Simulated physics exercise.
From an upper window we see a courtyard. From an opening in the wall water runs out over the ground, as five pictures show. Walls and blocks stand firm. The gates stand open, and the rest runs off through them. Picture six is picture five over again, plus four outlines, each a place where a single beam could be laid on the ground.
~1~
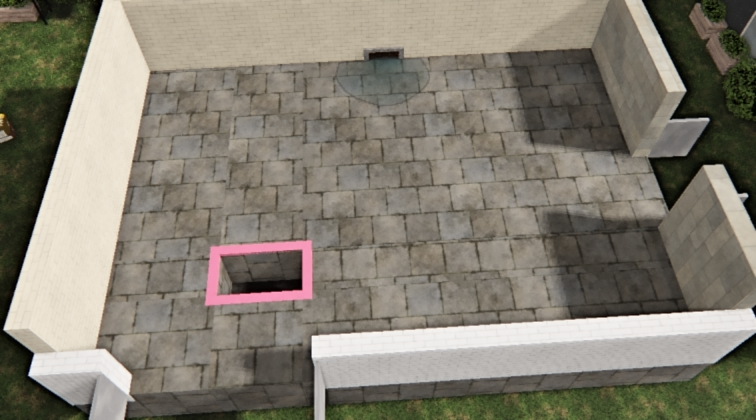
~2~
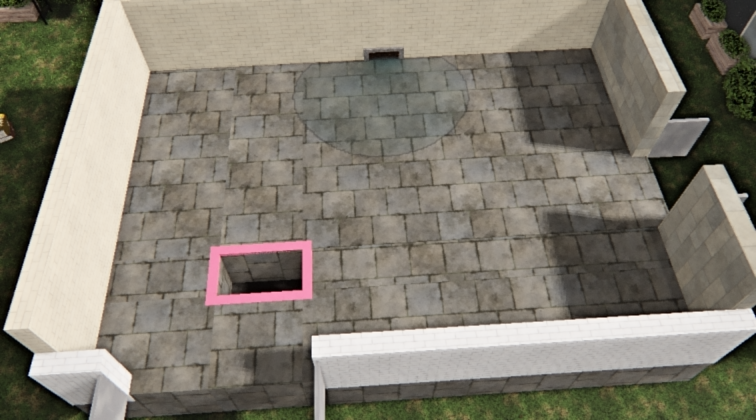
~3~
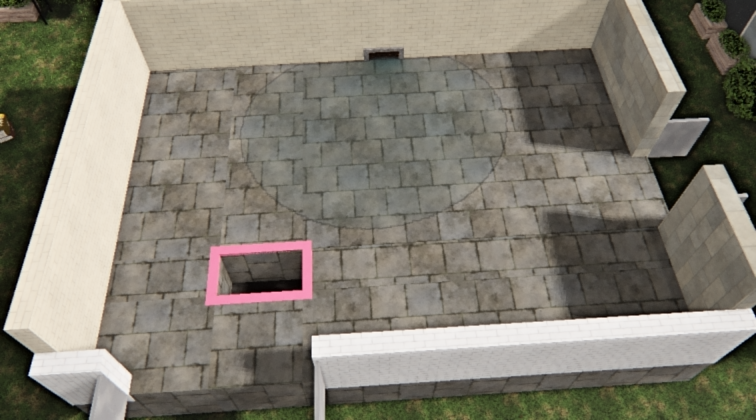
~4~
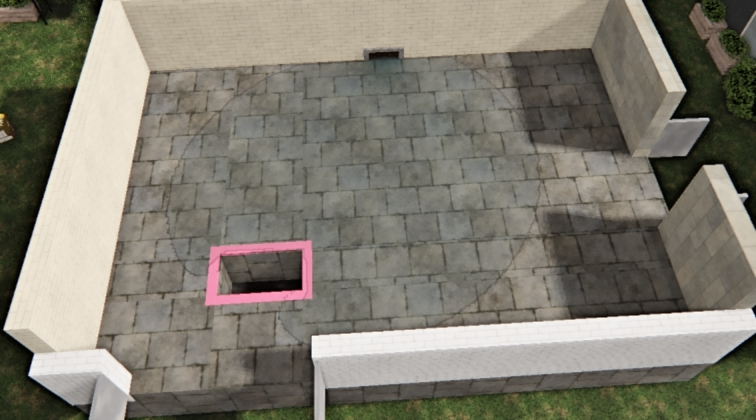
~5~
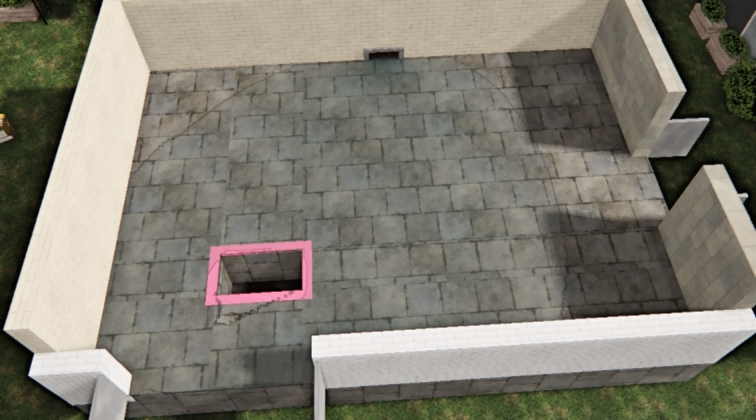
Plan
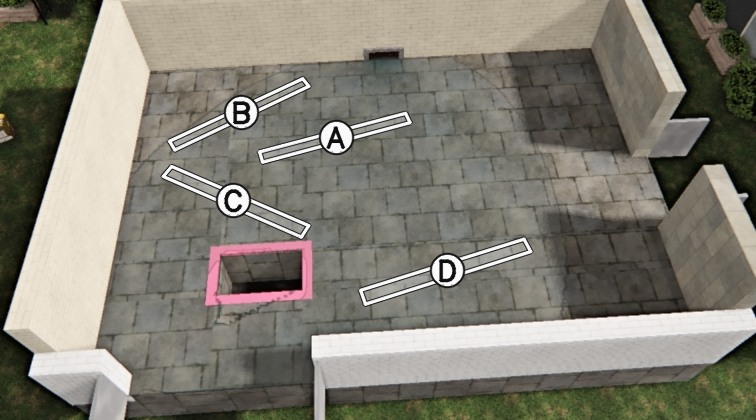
The footage shows a walled, paved courtyard from above as a thin sheet of water spreads from an opening in the far wall, widening across the slabs toward the near side and reaching the pink-edged rectangular opening.
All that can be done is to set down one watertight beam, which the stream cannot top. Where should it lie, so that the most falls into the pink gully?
D beats the others.
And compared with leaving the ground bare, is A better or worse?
It is worse.
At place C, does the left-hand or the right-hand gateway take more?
More leaves on the left.
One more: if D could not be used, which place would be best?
The answer is B.
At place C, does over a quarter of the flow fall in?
No, it does not.
On the marked copy, A from (261, 157) to (407, 118); B from (172, 145) to (305, 82); C from (167, 171) to (305, 231); D from (363, 297) to (527, 245).
With A, about 9 % of the stream goes into the pink gully, about 91 % out by the gates.
With B, about 30 % of the stream goes into the pink gully, about 70 % out by the gates.
With C, about 11 % of the stream goes into the pink gully, about 89 % out by the gates.
With D, about 46 % of the stream goes into the pink gully, about 53 % out by the gates.
